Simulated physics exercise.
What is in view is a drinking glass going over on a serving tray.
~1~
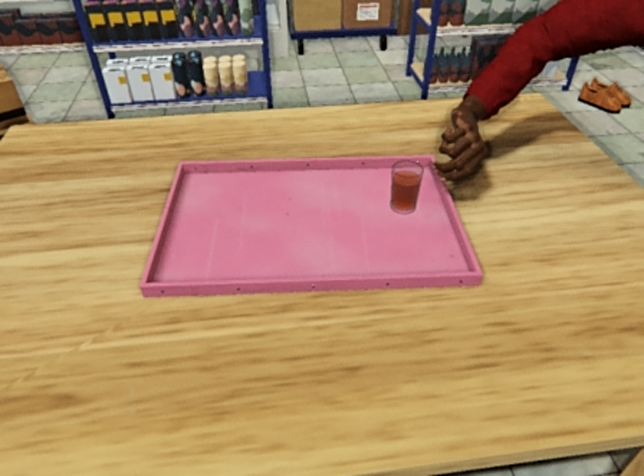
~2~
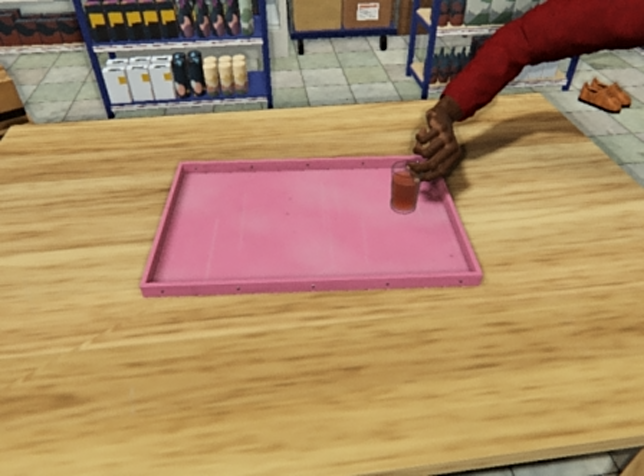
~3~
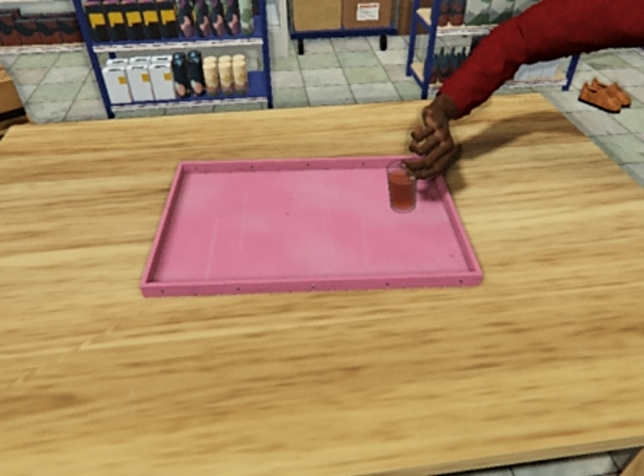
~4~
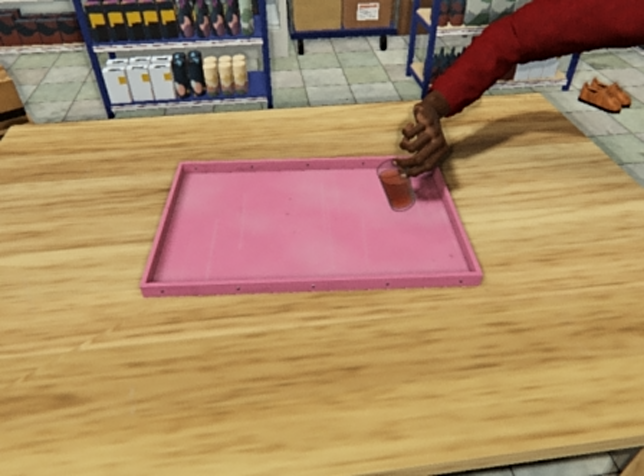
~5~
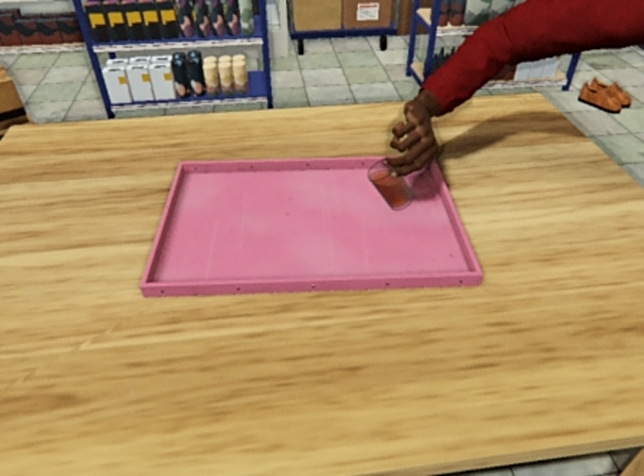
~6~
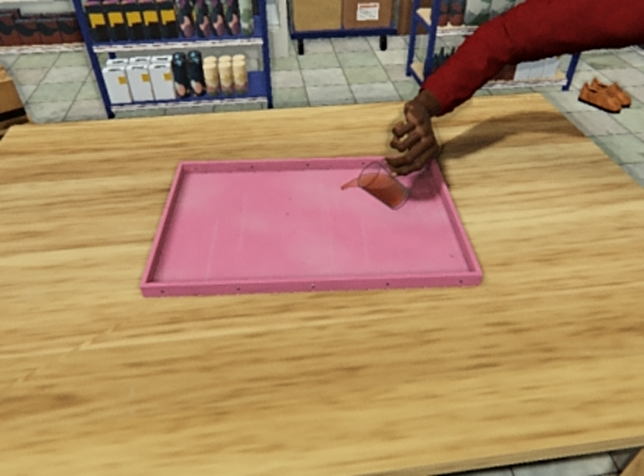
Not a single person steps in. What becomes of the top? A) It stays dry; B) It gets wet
It stays dry.
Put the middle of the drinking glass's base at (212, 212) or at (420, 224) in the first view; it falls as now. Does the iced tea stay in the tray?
At the first place it wets the top as well, at the second it keeps within the tray.
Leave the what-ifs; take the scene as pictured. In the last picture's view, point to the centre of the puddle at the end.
Near (236, 214).
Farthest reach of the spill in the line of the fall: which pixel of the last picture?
I'd put the tip of it near (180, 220) in the last view.
A moment on, the drinking glass lies in the tray; the puddle covers about as much as a plate; the rim holds it.
Further on, the puddle covers about as much as a tray; the rim holds it.
When it is over, the puddle covers about as much as a tray; the rim holds it.
